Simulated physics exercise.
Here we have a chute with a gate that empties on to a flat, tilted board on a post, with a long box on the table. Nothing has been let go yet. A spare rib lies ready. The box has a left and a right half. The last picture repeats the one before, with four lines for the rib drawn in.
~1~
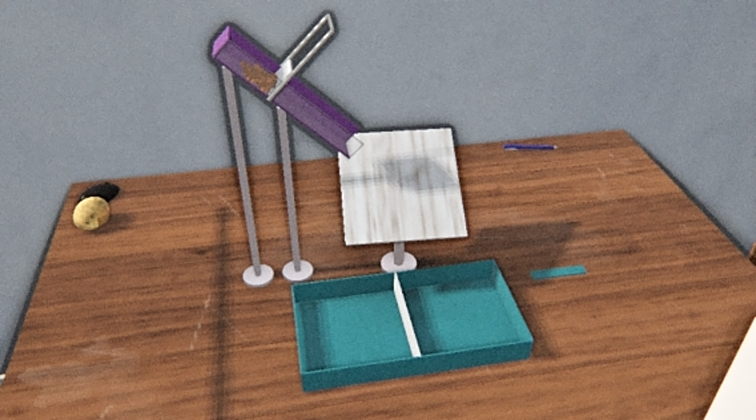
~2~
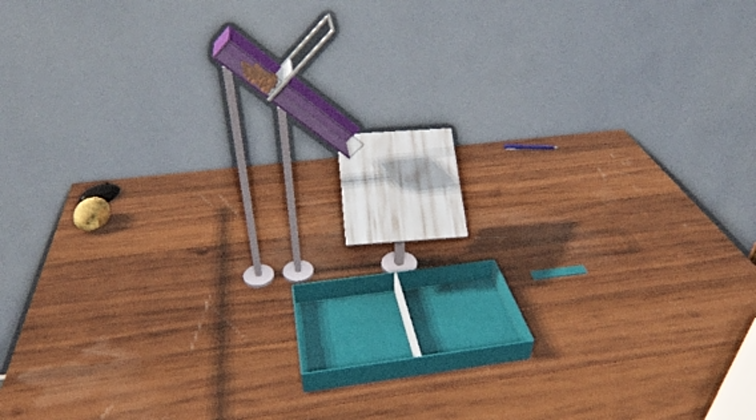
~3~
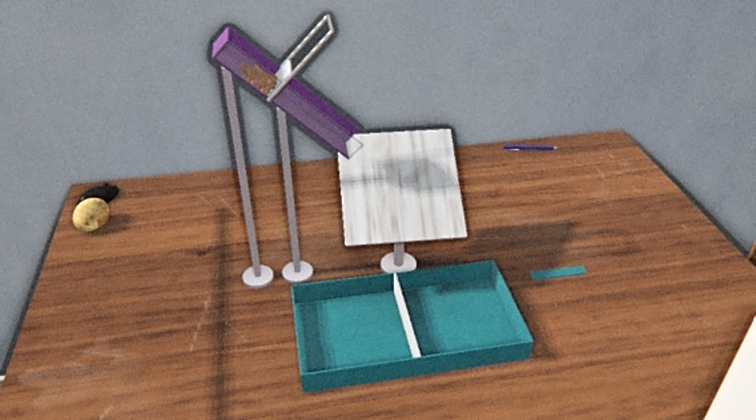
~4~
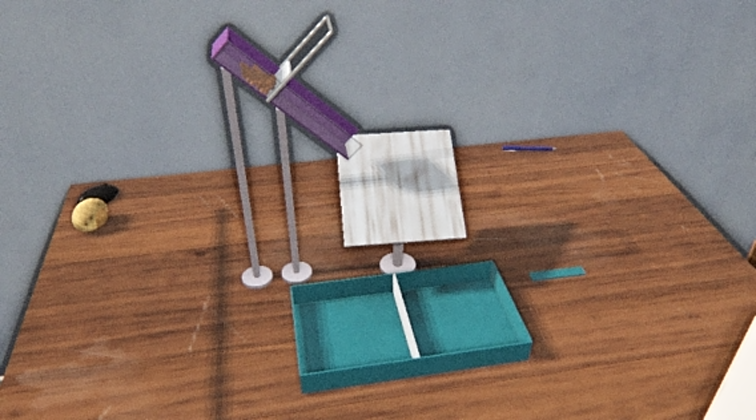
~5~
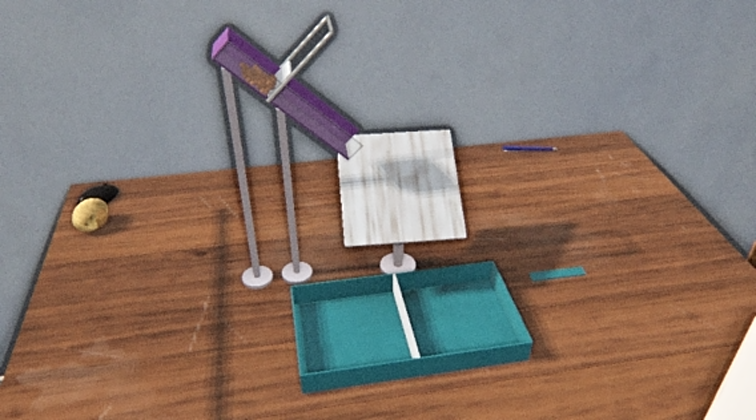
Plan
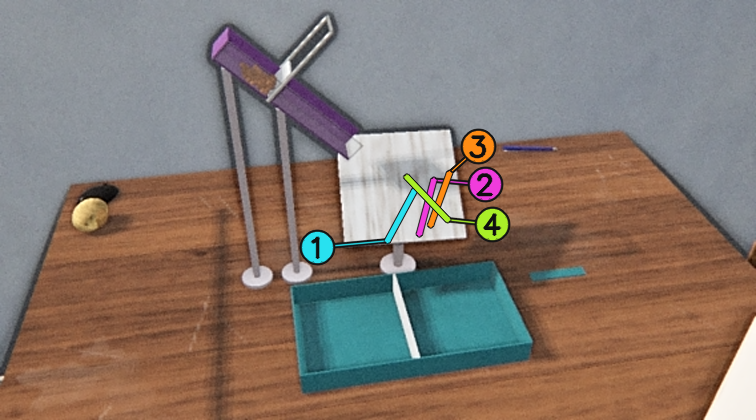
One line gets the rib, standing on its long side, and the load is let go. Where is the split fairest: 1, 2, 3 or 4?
Line 2.
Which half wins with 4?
More lands on the right.
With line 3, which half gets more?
The right half.
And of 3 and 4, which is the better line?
Line 3.
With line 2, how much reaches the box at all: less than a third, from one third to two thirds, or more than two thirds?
Line 2 gives more than two thirds.
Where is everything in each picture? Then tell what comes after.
Load behind the gate at (264, 78), cereal balls; lip of the chute at (347, 150), sloping fairly steeply, in the first picture.
Middle of the board at (401, 184), tilted fairly steeply; middle of its low edge at (408, 240); of its high edge at (395, 132), in the second picture.
Front corners of the box at (301, 374) and (533, 341); front end of its middle wall at (420, 357); gate still shut at (287, 70), in the third picture.
Middle of the load at (263, 79); lip at (346, 152), in the fourth picture.
Middle of the load at (263, 79); lip at (347, 152), in the fifth picture.
On the marked copy, line 1 from (414, 190) to (387, 240); line 2 from (433, 180) to (419, 234); line 3 from (449, 173) to (430, 225); line 4 from (406, 177) to (447, 219).
With 1, of what is caught, most in the left half, a small part in the right.
With 2, of what is caught, about half in the left half, about half in the right.
With 3, of what is caught, about a quarter in the left half, most in the right.
With 4, of what is caught, a stray few in the left half, nearly all in the right.
